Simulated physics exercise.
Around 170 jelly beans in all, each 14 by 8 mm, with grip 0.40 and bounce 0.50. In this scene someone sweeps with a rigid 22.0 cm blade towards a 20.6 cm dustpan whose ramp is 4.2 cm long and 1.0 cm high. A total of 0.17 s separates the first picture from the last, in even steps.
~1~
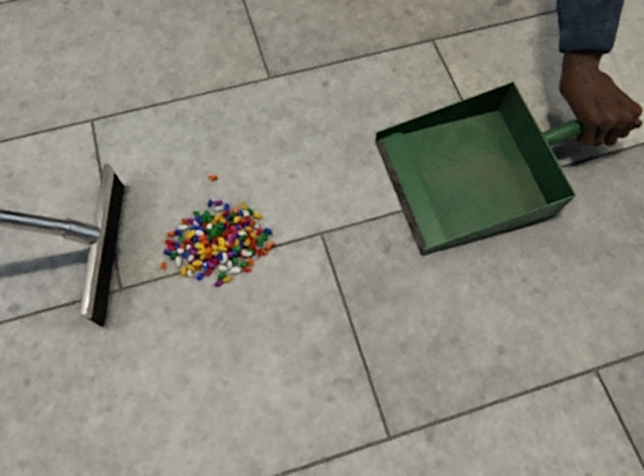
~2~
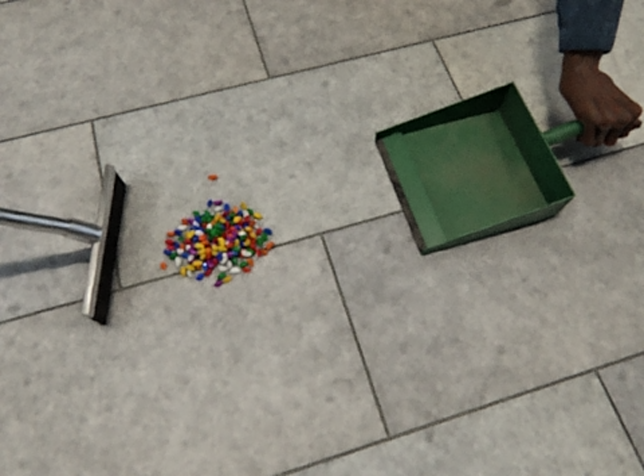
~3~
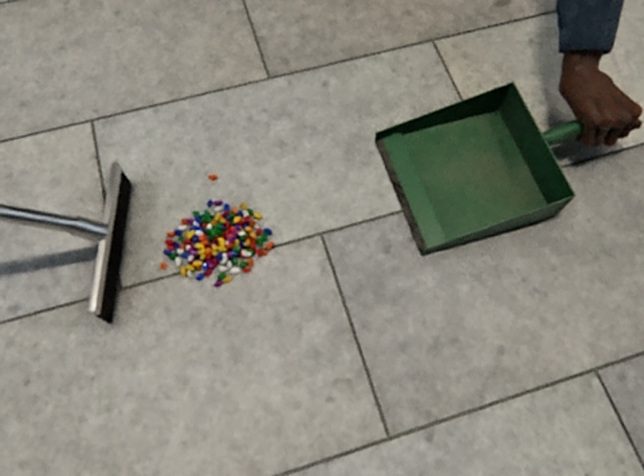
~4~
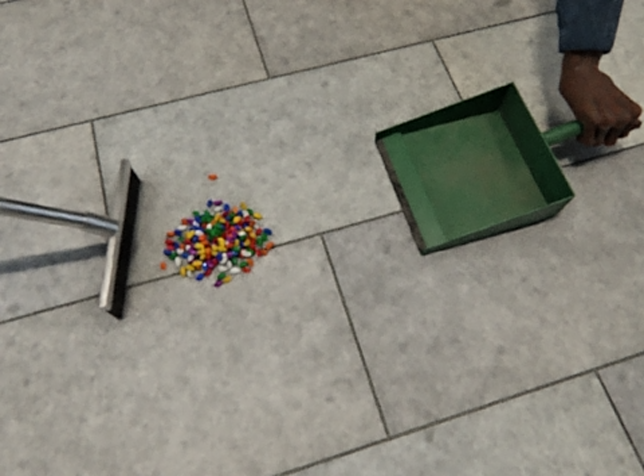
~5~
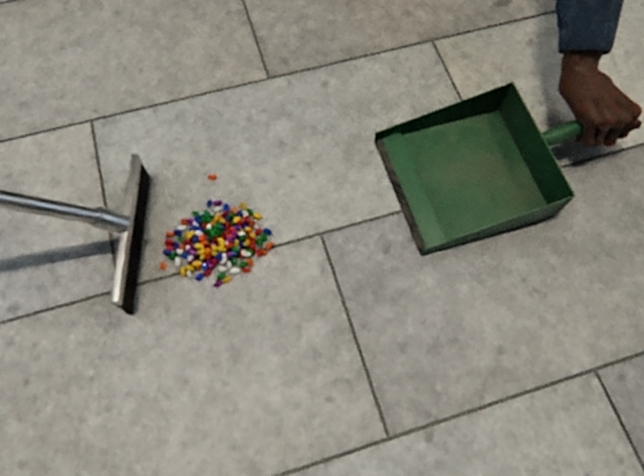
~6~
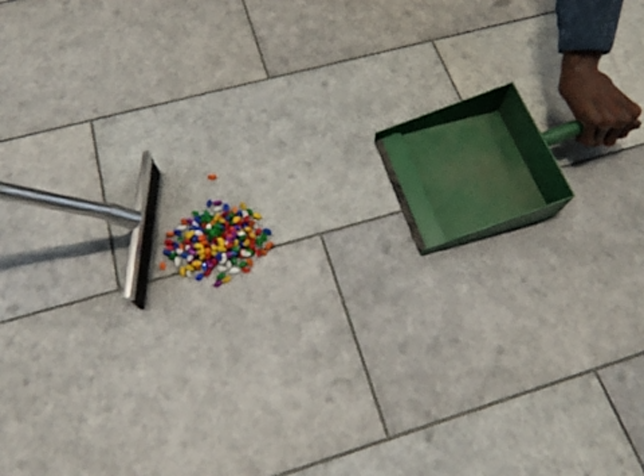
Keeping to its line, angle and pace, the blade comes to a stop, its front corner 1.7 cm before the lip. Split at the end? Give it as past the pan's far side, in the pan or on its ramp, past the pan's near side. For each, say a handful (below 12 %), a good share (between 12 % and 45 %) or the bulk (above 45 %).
Far side: Odds are it gets a meagre share; pan: Odds are it gets a meagre share; near side: Odds are it gets a meagre share.
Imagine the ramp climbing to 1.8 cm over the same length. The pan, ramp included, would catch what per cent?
I'd guess close to 0 per cent.
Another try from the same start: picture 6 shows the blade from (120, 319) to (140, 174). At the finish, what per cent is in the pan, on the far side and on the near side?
That ends as pan 10, far 0, and near 50.
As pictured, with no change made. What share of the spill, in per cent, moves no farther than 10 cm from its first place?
Roughly 10 in a hundred.
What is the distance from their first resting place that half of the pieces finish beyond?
Some 24 cm.
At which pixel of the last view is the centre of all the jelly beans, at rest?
Centre at rest, approx.: (374, 218) px.
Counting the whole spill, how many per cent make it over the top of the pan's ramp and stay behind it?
It comes to some 0 per cent.
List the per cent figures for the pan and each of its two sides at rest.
Far side 5, pan 0, near side 5.
Then, 0.34 s after the last picture, middle of the blade 22 cm from the lip; 0 % over the lip, far side 0 %, near side 0 %.
Then, 0.56 s after the last picture, middle of the blade 11 cm from the lip; 0 % over the lip, far side 0 %, near side 5 %.
Then, 0.90 s after the last picture, middle of the blade 5 cm from the lip; 5 % over the lip, far side 5 %, near side 5 %.
In the end, far side 5 %, pan 0 %, near side 5 %, in front of the lip or behind the blade 90 %.
